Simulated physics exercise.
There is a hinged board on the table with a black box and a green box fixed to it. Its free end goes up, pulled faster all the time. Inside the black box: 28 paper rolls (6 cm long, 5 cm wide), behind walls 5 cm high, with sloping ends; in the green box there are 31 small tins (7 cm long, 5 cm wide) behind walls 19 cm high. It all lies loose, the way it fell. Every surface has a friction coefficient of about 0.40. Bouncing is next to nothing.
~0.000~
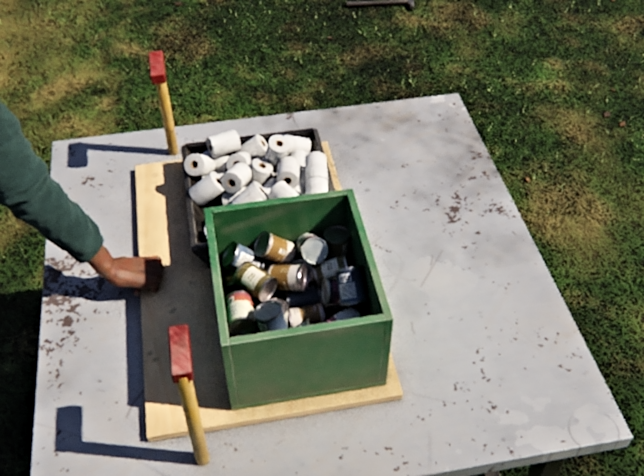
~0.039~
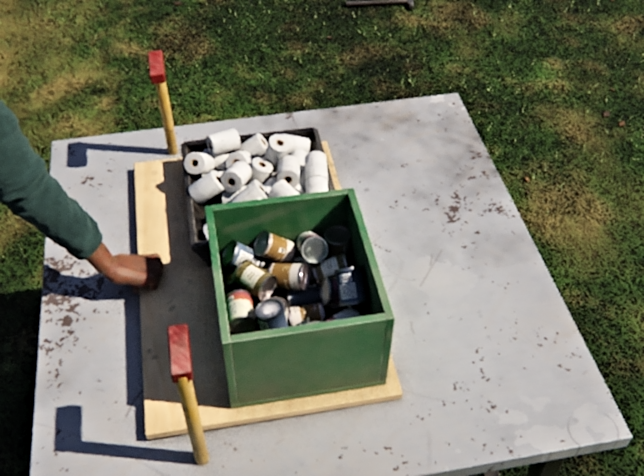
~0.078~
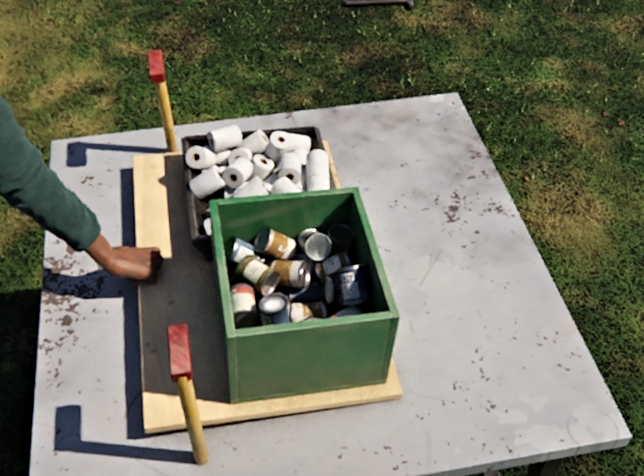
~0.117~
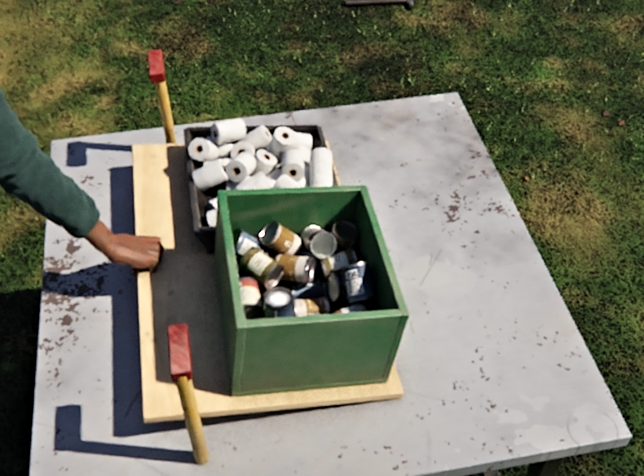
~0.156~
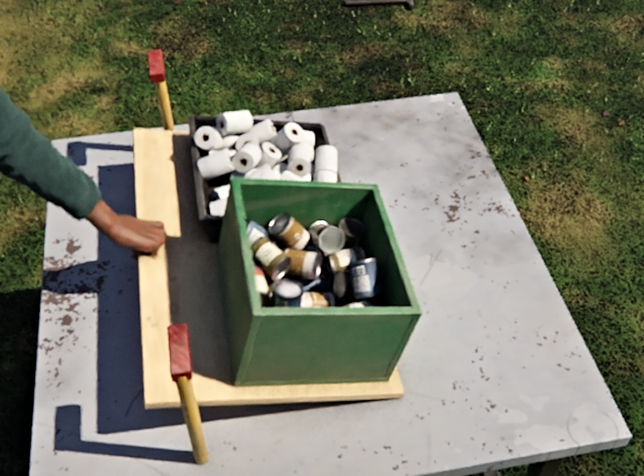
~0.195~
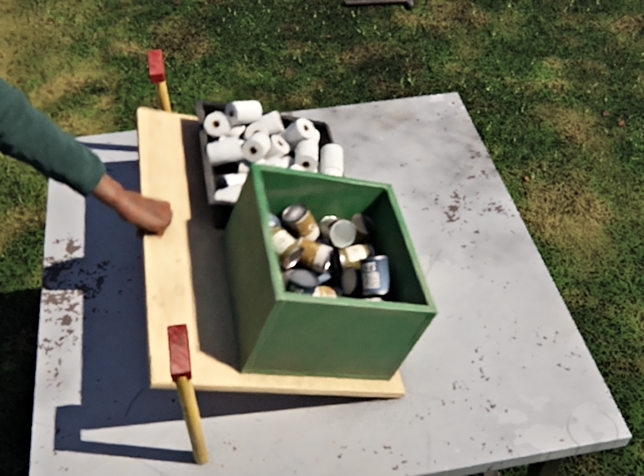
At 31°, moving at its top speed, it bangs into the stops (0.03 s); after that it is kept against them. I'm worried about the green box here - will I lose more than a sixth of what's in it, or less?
Overboard goes a smaller part than a sixth.
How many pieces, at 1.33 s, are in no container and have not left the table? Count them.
About 16 of them.
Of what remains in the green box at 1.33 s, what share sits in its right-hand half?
It works out to around 70 in a hundred.
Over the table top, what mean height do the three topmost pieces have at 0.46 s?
Around 22 centimetres.
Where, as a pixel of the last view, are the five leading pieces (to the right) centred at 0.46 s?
The leading five average out near (381, 188).
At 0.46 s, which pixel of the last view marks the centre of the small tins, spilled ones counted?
(354, 273).
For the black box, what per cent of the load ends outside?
The black box comes in at 55 in a hundred.
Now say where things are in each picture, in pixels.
In the first picture (we follow the rim corner now nearest the camera), green box at (229, 341); black box at (197, 246); tilt 0°; nothing out yet.
The second picture shows green box at (230, 339); black box at (197, 244); tilt 1°.
The third picture shows green box at (235, 333); black box at (198, 238); tilt 3°.
The fourth picture shows green box at (246, 323); black box at (200, 229); tilt 7°.
The fifth picture shows green box at (262, 311); black box at (206, 217); tilt 13°.
The sixth picture shows green box at (285, 296); black box at (216, 201); tilt 21°; nothing out yet.
After 0.22 s, it hits the stops.
After 0.32 s, tilt 31°; 0 of 28 out of the black box and 0 of 31 out of the green box.
After 0.46 s, tilt 31°; 2 of 28 out of the black box and 0 of 31 out of the green box.
After 0.72 s, tilt 31°; 14 of 28 out of the black box and 0 of 31 out of the green box.
When it is over (at 1.33 s), 16 of 28 out of the black box and 0 of 31 out of the green box. Asked share, 0 of 31, 0 per cent.
